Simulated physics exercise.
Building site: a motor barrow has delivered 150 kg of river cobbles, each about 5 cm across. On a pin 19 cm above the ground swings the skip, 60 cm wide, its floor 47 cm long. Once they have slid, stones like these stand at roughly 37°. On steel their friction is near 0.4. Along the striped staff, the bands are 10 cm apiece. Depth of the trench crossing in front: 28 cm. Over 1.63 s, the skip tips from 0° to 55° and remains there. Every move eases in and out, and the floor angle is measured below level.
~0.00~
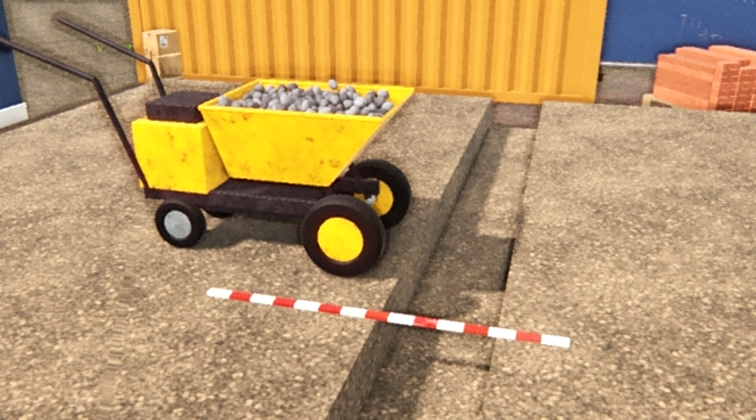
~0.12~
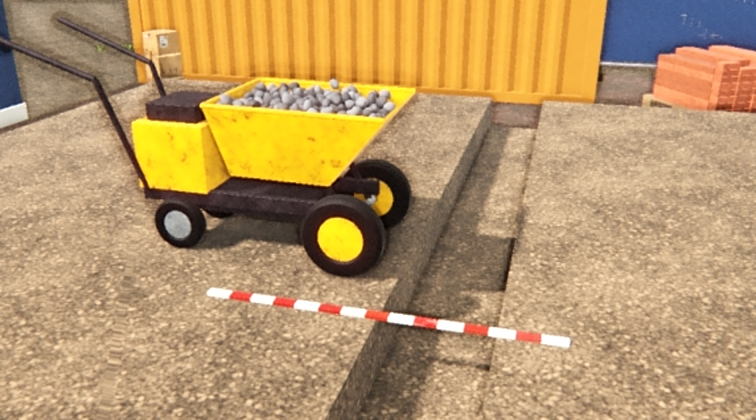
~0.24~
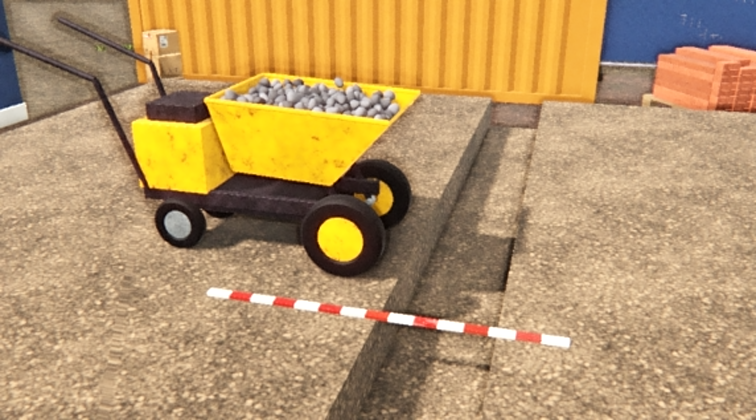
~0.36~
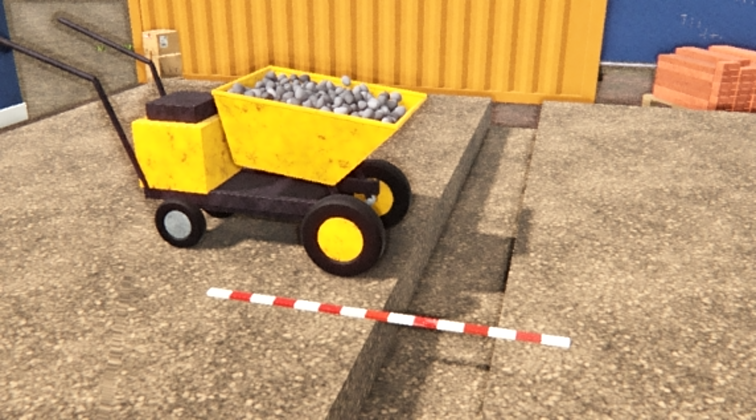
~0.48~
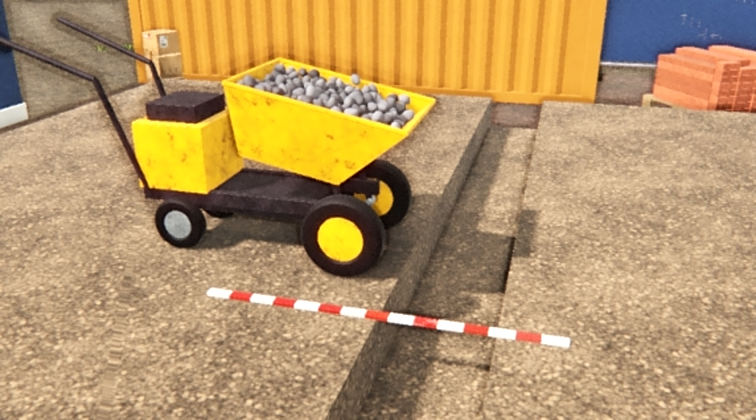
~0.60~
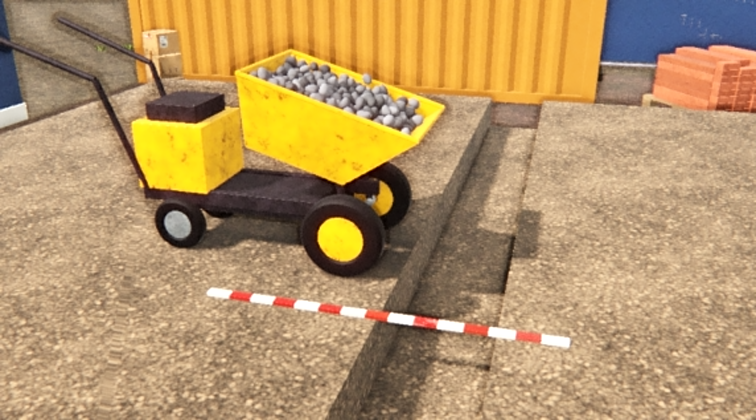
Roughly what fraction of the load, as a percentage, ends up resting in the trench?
Roughly 37 per cent of the load.
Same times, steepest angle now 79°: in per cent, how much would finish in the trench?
Then about 50 per cent.
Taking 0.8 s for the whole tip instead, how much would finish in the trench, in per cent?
About 25 percent, I'd say.
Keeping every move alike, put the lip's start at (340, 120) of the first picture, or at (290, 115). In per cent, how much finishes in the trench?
It comes to about 55 and 55 in a hundred.
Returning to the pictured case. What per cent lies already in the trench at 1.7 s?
About 10 per cent by then.
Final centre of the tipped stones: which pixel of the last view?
Roughly at pixel (492, 305).
After 1.2 s the floor is at 46°; 100 % in the skip; the foremost stones are at (457, 160).
After 1.7 s the floor is at 55°; 88 % in the skip, 8 % in the trench, 4 % past the trench; the foremost stones are at (547, 271).
After 2.1 s the floor is at 55°; 72 % in the skip, 14 % in the trench, 15 % past the trench; the foremost stones are at (628, 278).
After 4.0 s the floor is at 55°; 43 % in the skip, 37 % in the trench, 19 % past the trench; the foremost stones are at (678, 280).
